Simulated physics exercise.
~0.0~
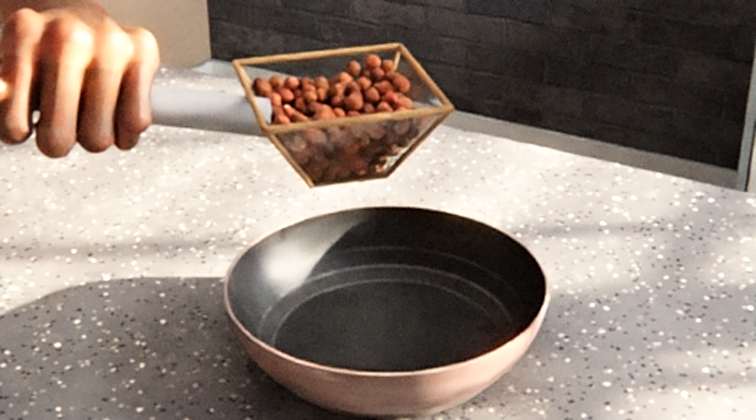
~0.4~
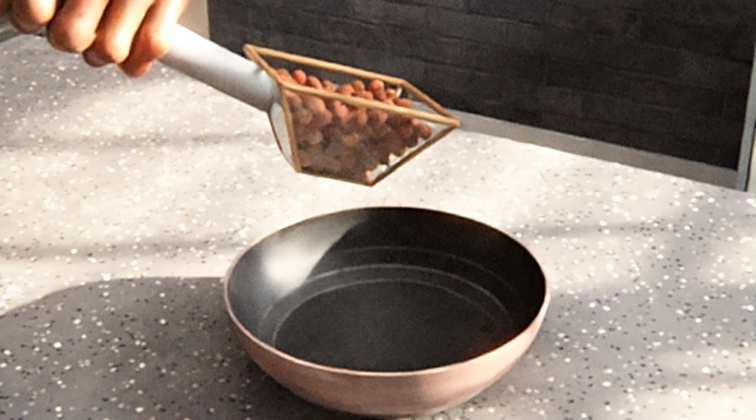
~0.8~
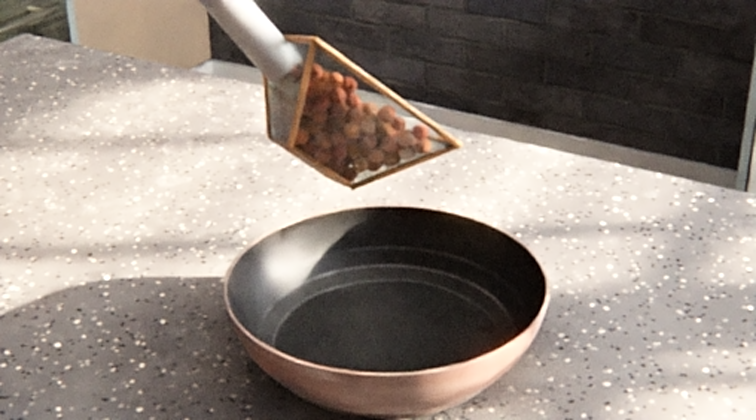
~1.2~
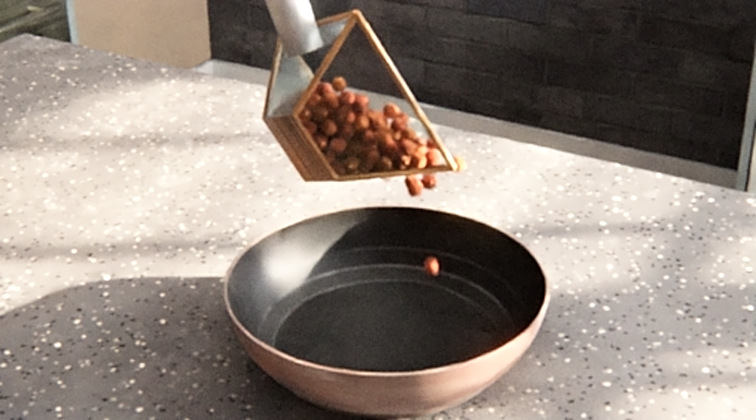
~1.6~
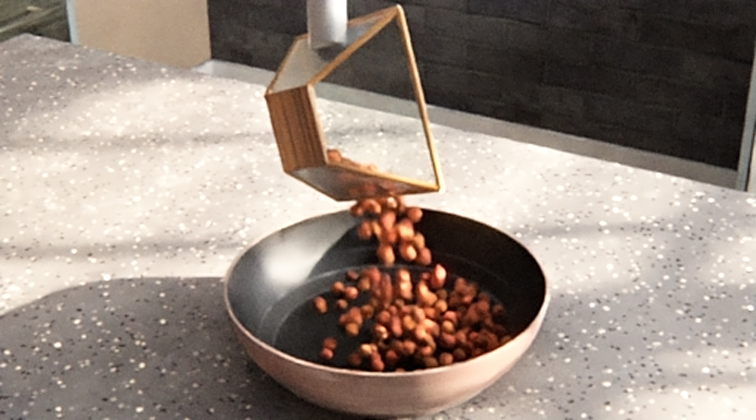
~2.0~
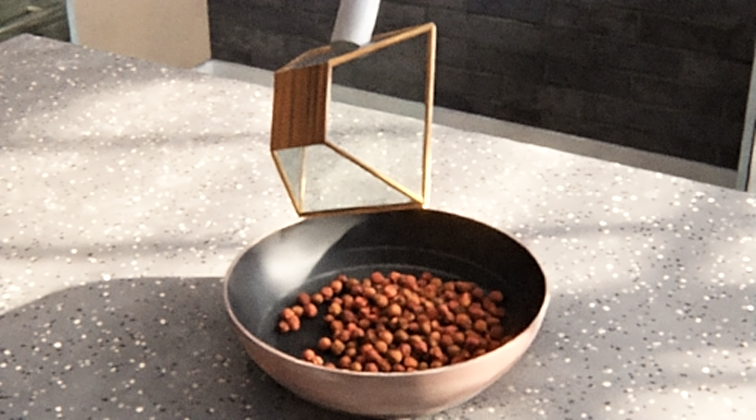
A hand tilts a clear scoop until all its reddish-brown pellets tumble into the dark pan below.
